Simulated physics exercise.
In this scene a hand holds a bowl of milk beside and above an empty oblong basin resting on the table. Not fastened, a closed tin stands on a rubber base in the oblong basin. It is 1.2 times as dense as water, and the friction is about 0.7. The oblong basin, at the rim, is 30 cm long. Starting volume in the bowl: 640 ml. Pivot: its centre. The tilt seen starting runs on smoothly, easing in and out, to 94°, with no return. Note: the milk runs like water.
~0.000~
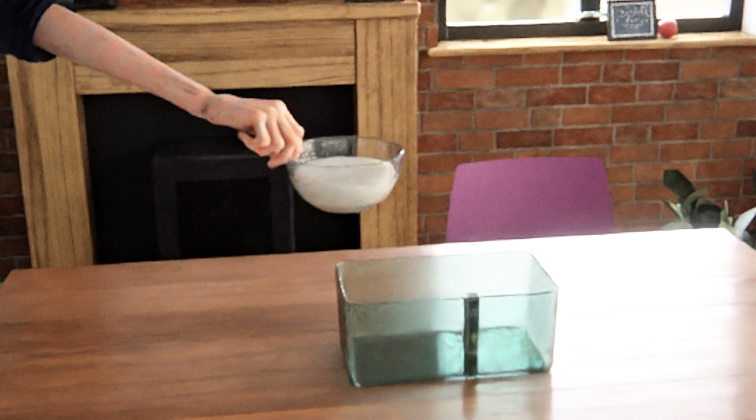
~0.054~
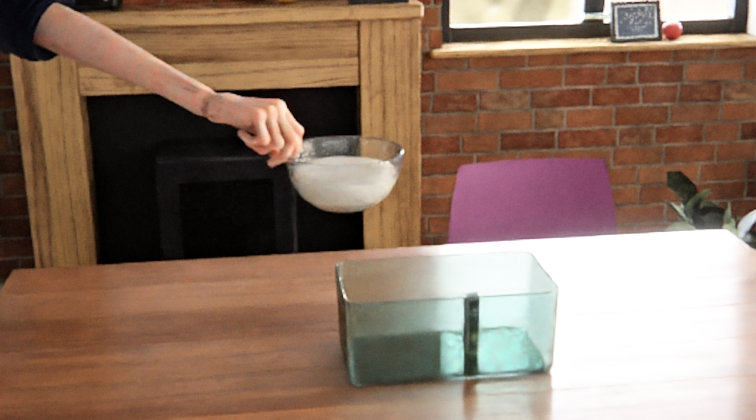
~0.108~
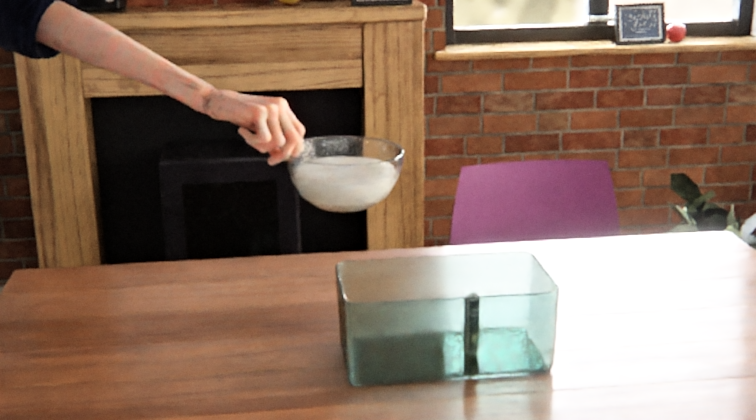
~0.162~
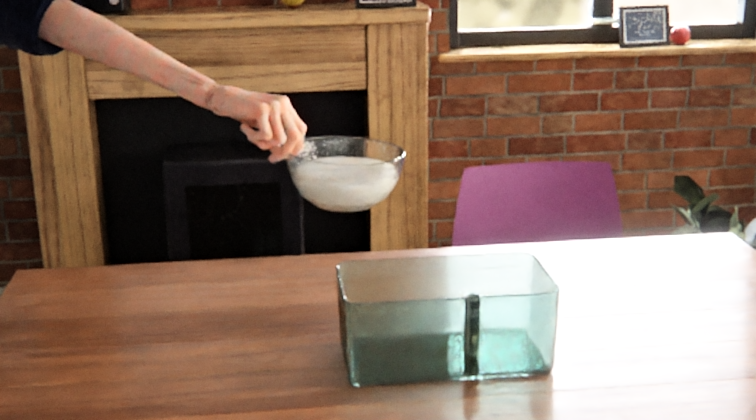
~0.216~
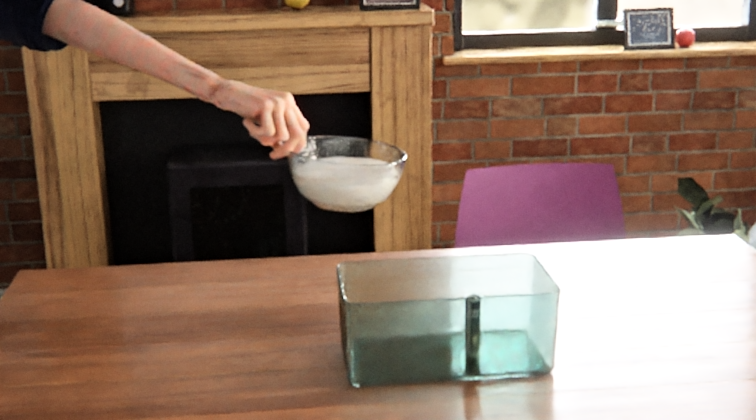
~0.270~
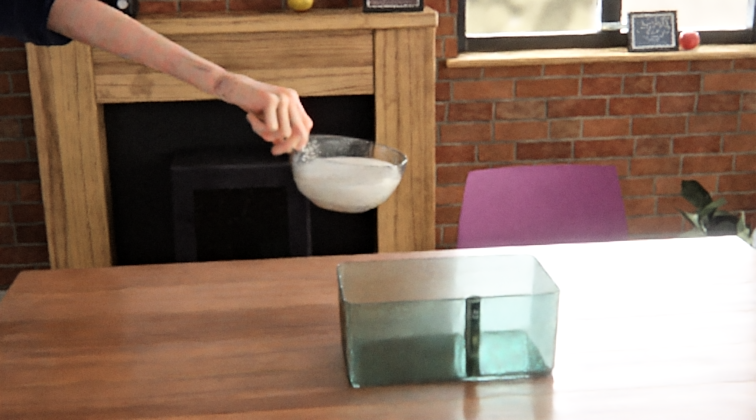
On a wooden table, a glass basin sits while a hand above slowly tilts a bowl of milk slightly to the right.
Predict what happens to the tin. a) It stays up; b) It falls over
It stays up (a).
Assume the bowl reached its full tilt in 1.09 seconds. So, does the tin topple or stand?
Then the tin does not tip.
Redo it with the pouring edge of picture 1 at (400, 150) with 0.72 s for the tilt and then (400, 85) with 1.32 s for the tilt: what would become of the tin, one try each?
Try 1: Tipped over; try 2: Still standing.
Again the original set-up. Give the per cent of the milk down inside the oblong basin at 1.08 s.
Near 74 in a hundred.
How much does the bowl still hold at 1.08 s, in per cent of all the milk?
Around 10 percent of it.
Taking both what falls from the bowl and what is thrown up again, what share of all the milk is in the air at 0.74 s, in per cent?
Estimate: About 26 % of all of it.
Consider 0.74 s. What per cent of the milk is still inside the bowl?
Around 70 percent.
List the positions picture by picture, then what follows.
It leans 0°; its right rim is at (402, 150); the milk meets the walls at (291, 172) and (397, 167); the oblong basin's rim runs from (341, 284) to (545, 271); the tin's top is at (472, 298), in the first frame.
It leans 0°; its right rim is at (402, 150); the milk meets the walls at (290, 171) and (396, 167), in the second frame.
It leans 2°; its right rim is at (403, 151); the milk meets the walls at (291, 171) and (396, 167), in the third frame.
It leans 3°; its right rim is at (404, 153); the milk meets the walls at (292, 170) and (397, 168), in the fourth frame.
It leans 6°; its right rim is at (405, 155); the milk meets the walls at (293, 170) and (398, 168), in the fifth frame.
It leans 9°; its right rim is at (406, 159); the milk meets the walls at (295, 170) and (400, 168), in the sixth frame.
After 0.74 s the tilt is 55° and 69 per cent is still to pour; the tin stands where it began.
After 1.08 s the tilt is 86° and 10 per cent is still to pour; the tin stands where it began.
After 1.43 s the tilt is 94° and 0 per cent is still to pour; the tin stands where it began.
After 1.82 s the tilt is 94° and 0 per cent is still to pour; the tin stands where it began.
In the end the tin stands where it began.
